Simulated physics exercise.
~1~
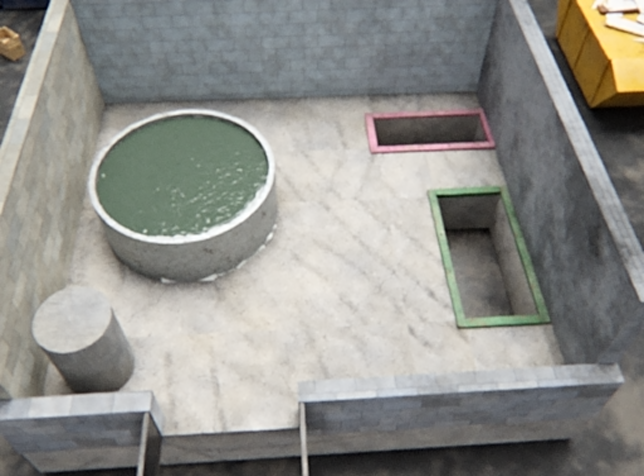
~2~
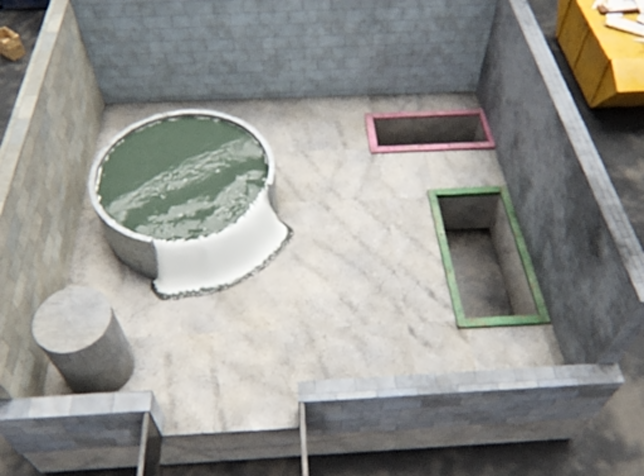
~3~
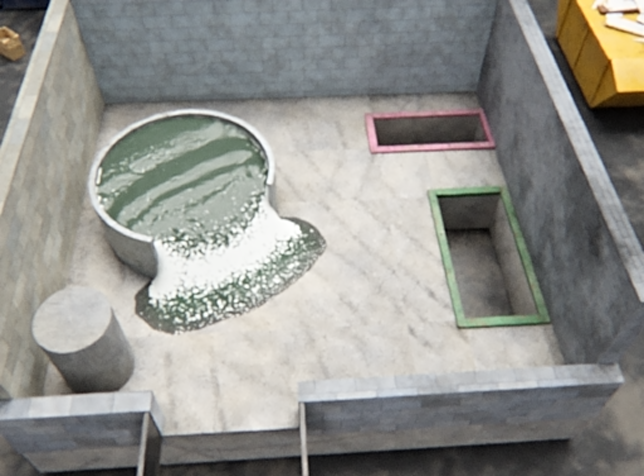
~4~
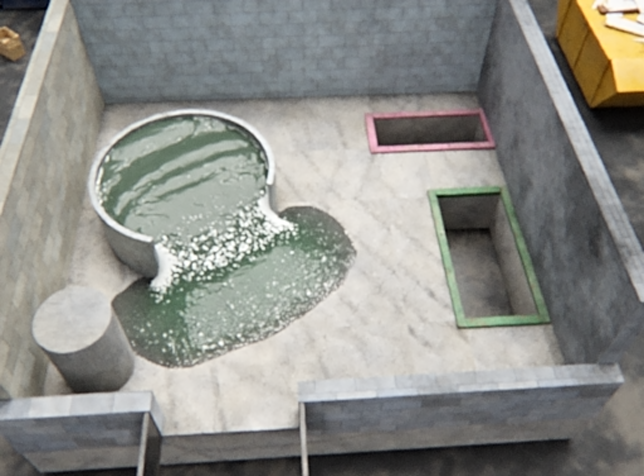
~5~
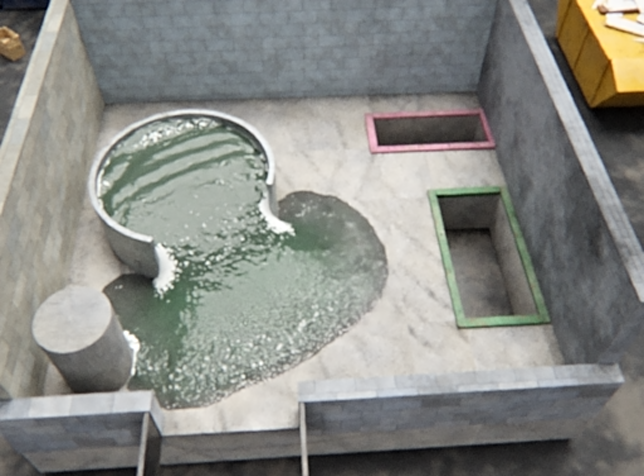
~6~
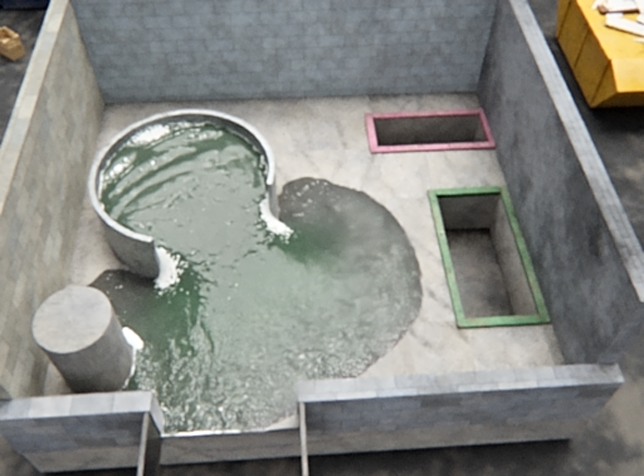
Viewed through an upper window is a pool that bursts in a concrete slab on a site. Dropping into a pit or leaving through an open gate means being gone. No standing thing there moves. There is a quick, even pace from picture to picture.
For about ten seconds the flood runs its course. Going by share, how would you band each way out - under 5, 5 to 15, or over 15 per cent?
One by one: The gate passes fifteen per cent. The green pit passes fifteen per cent. The pink pit fails to reach five per cent.
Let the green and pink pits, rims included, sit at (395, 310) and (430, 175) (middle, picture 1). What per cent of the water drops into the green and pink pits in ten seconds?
I reckon green ends up with 40 percent and pink with 0 percent.
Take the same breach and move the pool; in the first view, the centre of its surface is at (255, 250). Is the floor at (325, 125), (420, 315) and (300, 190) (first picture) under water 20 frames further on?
Outcome, in sequence: Unwetted, wetted, unwetted.
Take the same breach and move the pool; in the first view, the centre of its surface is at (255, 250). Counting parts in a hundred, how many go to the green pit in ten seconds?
Share in the green pit - 40 %.
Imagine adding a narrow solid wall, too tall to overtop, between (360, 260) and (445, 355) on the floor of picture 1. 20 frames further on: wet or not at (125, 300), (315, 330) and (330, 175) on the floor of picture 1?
In the order you listed them: Soaked, soaked, unsoaked.
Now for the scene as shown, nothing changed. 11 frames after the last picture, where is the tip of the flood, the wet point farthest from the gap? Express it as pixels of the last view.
I'd go with roughly (574, 392).
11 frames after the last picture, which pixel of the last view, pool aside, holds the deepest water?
I'd point to about (574, 392).
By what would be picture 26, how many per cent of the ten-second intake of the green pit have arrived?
Near 45 in a hundred.
A moment on, water covers 45 % of the floor; the gate 5 %, the green pit 1 %, the pink pit 0 %.
Next, water covers 50 % of the floor; the gate 15 %, the green pit 4 %, the pink pit 0 %.
Then, water covers 55 % of the floor; the gate 24 %, the green pit 14 %, the pink pit 0 %.
Later, water covers 60 % of the floor; the gate 32 %, the green pit 27 %, the pink pit 1 %.
In the end, water covers 80 % of the floor; the gate 36 %, the green pit 33 %, the pink pit 1 %.
